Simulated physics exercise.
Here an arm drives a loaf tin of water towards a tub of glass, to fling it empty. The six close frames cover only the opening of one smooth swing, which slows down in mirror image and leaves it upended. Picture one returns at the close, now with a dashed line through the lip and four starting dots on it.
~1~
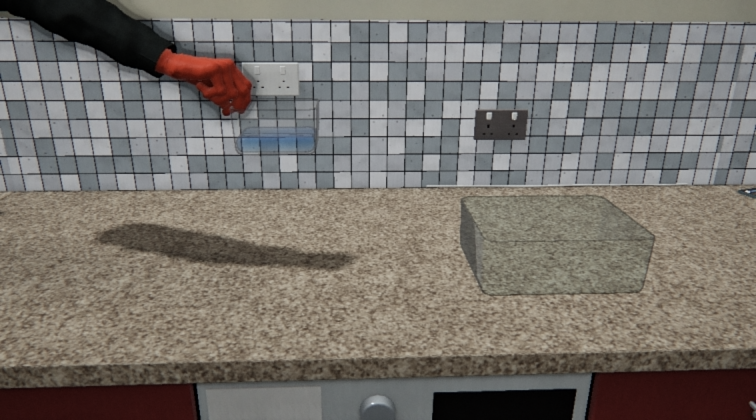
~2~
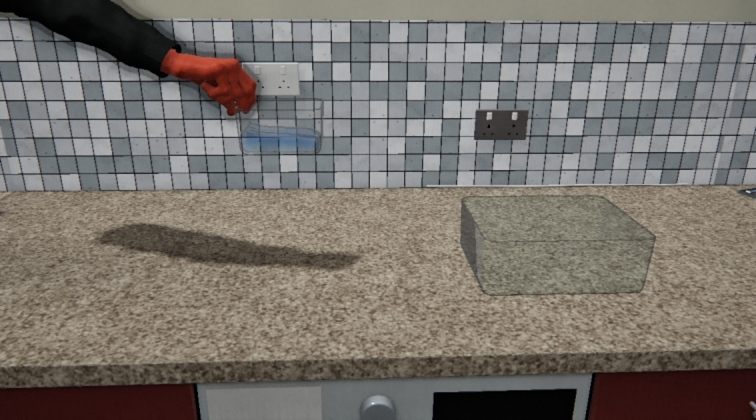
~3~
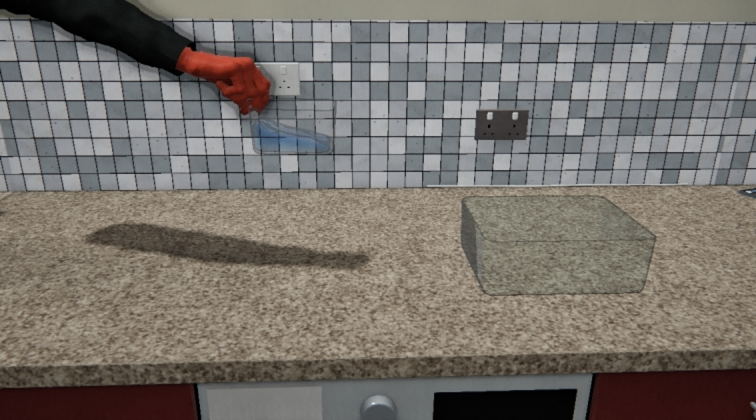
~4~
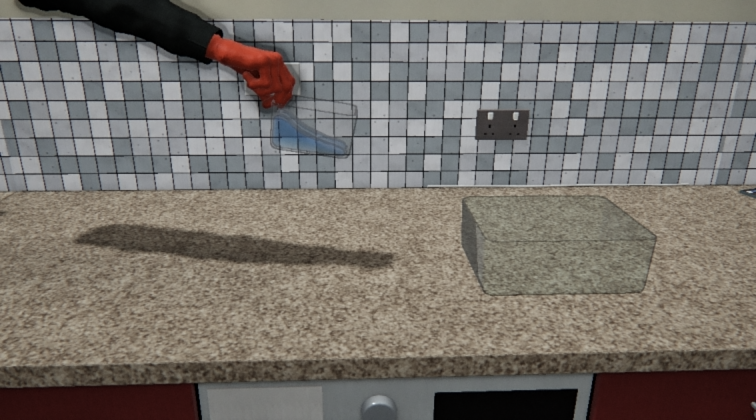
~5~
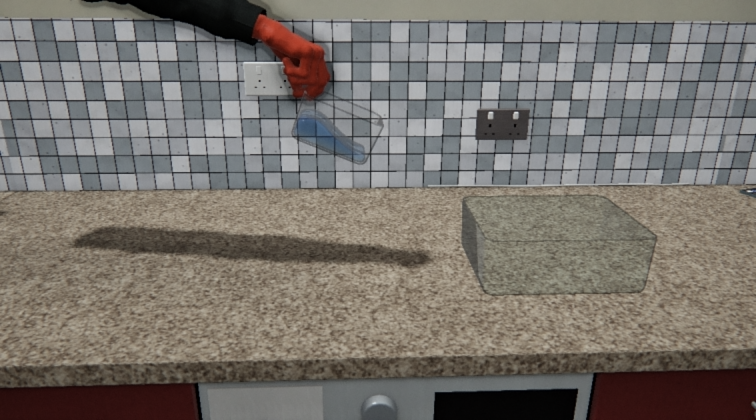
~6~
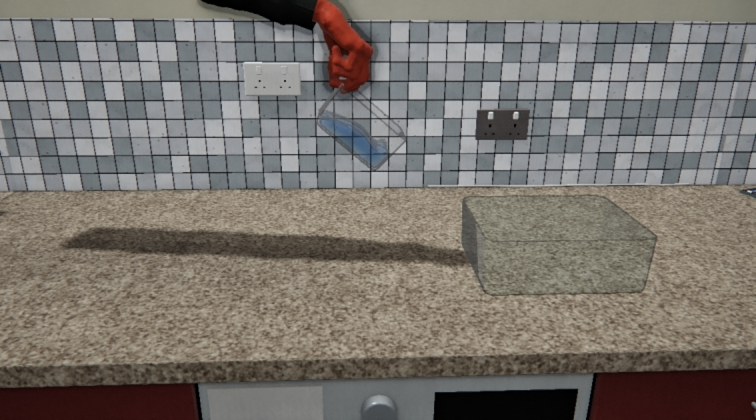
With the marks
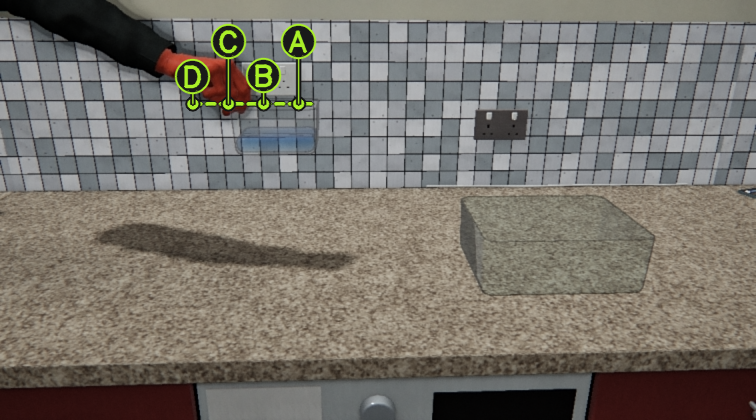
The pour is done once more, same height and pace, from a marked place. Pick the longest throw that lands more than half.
Dot A just does it.
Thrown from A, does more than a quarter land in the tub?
Yes, it does.
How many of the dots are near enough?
One of them.
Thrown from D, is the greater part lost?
Yes, it does.
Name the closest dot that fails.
The answer is B.
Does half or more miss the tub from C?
Yes.
In lime, A at (298, 103); B at (263, 103); C at (228, 103); D at (192, 104).
For dot A, about 74 % lands in the tub, 18 % falls short and 8 % goes beside or beyond.
For dot B, about 34 % lands in the tub, 60 % falls short and 6 % goes beside or beyond.
For dot C, about 3 % lands in the tub, 96 % falls short.
For dot D, about 0 % lands in the tub, 98 % falls short.
